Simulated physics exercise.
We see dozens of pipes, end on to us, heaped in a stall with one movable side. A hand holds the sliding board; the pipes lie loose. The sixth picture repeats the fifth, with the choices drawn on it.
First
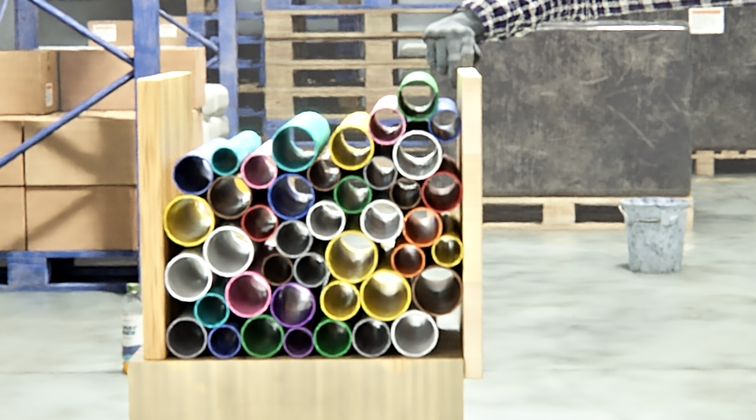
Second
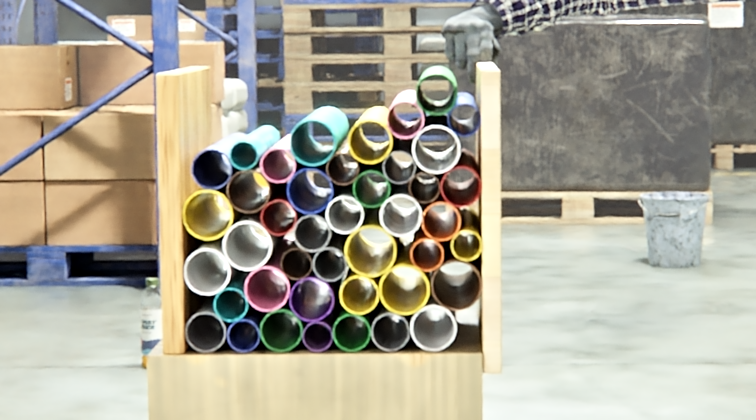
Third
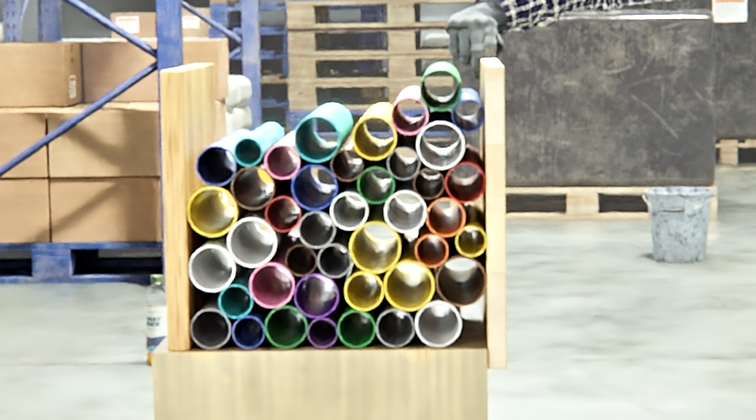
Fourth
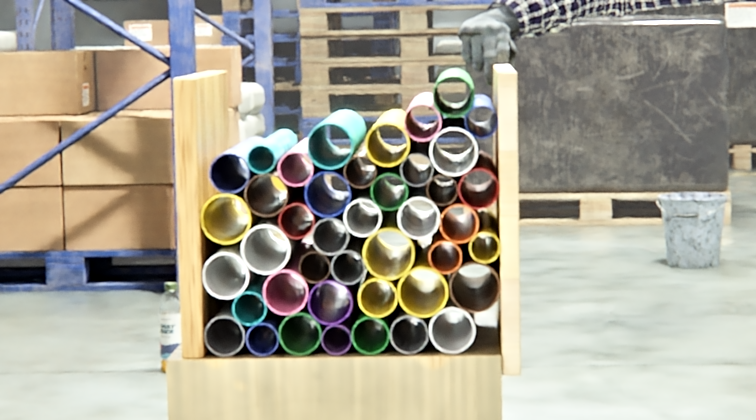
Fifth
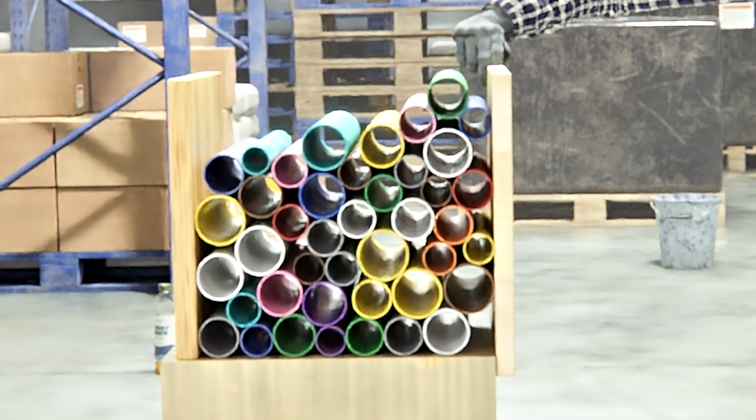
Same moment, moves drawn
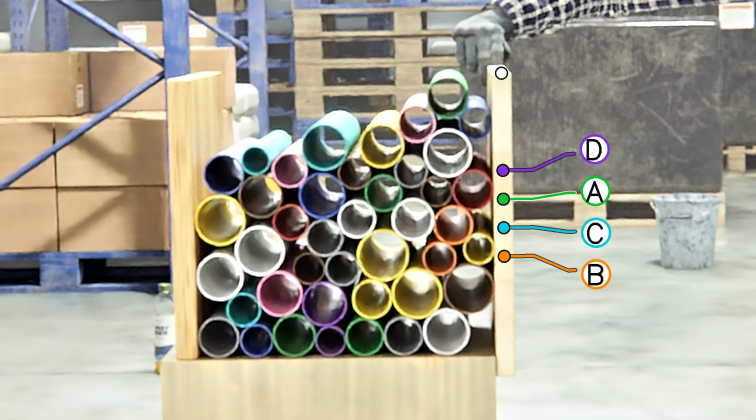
In a warehouse, a gloved hand rests on a board beside stacked colourful pipes, which stay still.
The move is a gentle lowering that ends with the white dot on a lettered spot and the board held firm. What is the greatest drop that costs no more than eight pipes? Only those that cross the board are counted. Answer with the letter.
Lower it to B and no more.
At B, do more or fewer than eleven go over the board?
Fewer than eleven.
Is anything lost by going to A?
At A: Yes.
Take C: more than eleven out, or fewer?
It loses fewer than eleven.
On the marked copy, A at (504, 199); B at (505, 257); C at (504, 228); D at (503, 170); the white dot at (502, 73).
Following B. Soon after the start, top of the board (493, 156).
Later, top of the board (495, 248).
In the end, top of the board (495, 256), six out over the board.
As for the rest, A two out over the board; C about five out over the board; D none out over the board.
